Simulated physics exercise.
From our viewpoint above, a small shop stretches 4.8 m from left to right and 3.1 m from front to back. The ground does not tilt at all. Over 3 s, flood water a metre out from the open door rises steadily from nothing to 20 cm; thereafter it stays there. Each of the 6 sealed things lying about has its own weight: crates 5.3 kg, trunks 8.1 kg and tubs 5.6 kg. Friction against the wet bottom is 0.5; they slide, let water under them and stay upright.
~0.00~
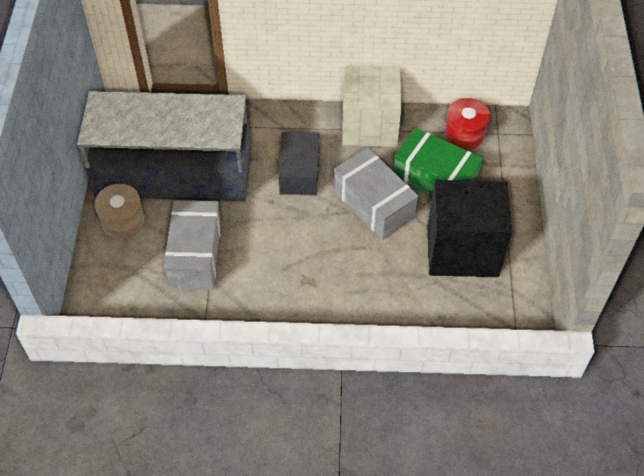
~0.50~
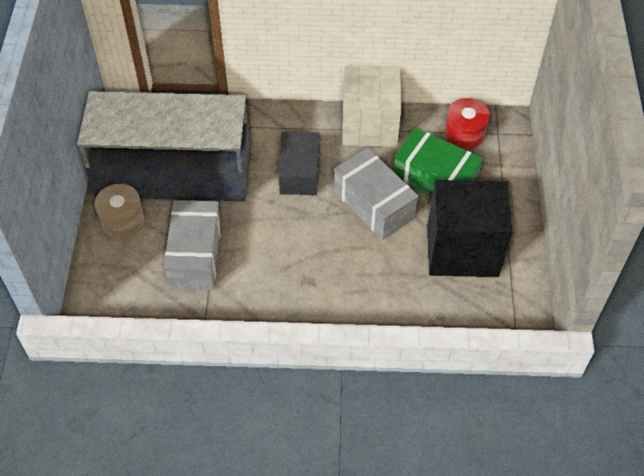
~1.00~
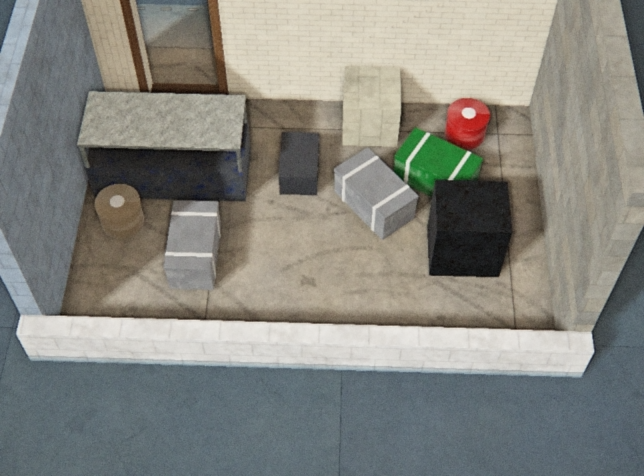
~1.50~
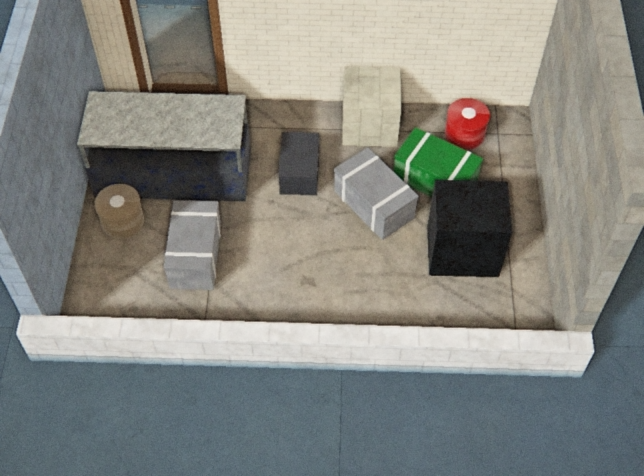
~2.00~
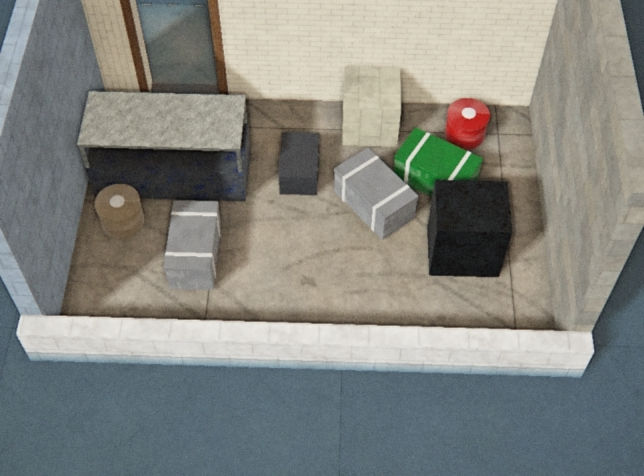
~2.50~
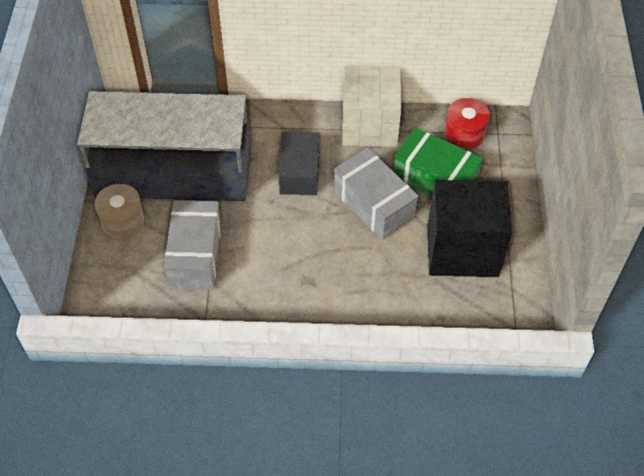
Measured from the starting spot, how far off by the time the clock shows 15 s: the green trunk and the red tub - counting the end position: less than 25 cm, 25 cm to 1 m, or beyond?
Outcome: Green trunk shuffles a little, red tub shuffles a little.
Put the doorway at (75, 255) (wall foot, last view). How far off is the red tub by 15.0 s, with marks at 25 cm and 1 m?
With that change, the red tub makes a small move.
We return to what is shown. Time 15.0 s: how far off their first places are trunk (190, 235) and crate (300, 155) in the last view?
60 cm, 150 cm.
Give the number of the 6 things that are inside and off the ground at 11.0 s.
5 at that moment.
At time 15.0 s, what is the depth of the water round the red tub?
Roughly 8 cm deep.
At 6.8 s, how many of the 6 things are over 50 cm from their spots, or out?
Answer: 1.
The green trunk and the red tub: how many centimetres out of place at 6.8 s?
About 5 cm and 0 cm, respectively.
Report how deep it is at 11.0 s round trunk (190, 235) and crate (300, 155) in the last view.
Roughly 3 and 4 cm.
After 3.5 s the green trunk is near (439, 157), 0.0 m from its start, aground; the red tub is near (469, 113), 0.0 m from its start, aground; 0 afloat.
After 6.8 s the green trunk is near (444, 156), 0.0 m from its start, aground; the red tub is near (469, 113), 0.0 m from its start, aground; 0 afloat.
After 11.0 s the green trunk is near (484, 159), 0.5 m from its start, afloat; the red tub is near (453, 101), 0.2 m from its start, afloat; 5 afloat.
After 15.0 s the green trunk is near (480, 151), 0.4 m from its start, afloat; the red tub is near (424, 144), 0.7 m from its start, afloat; 6 afloat.
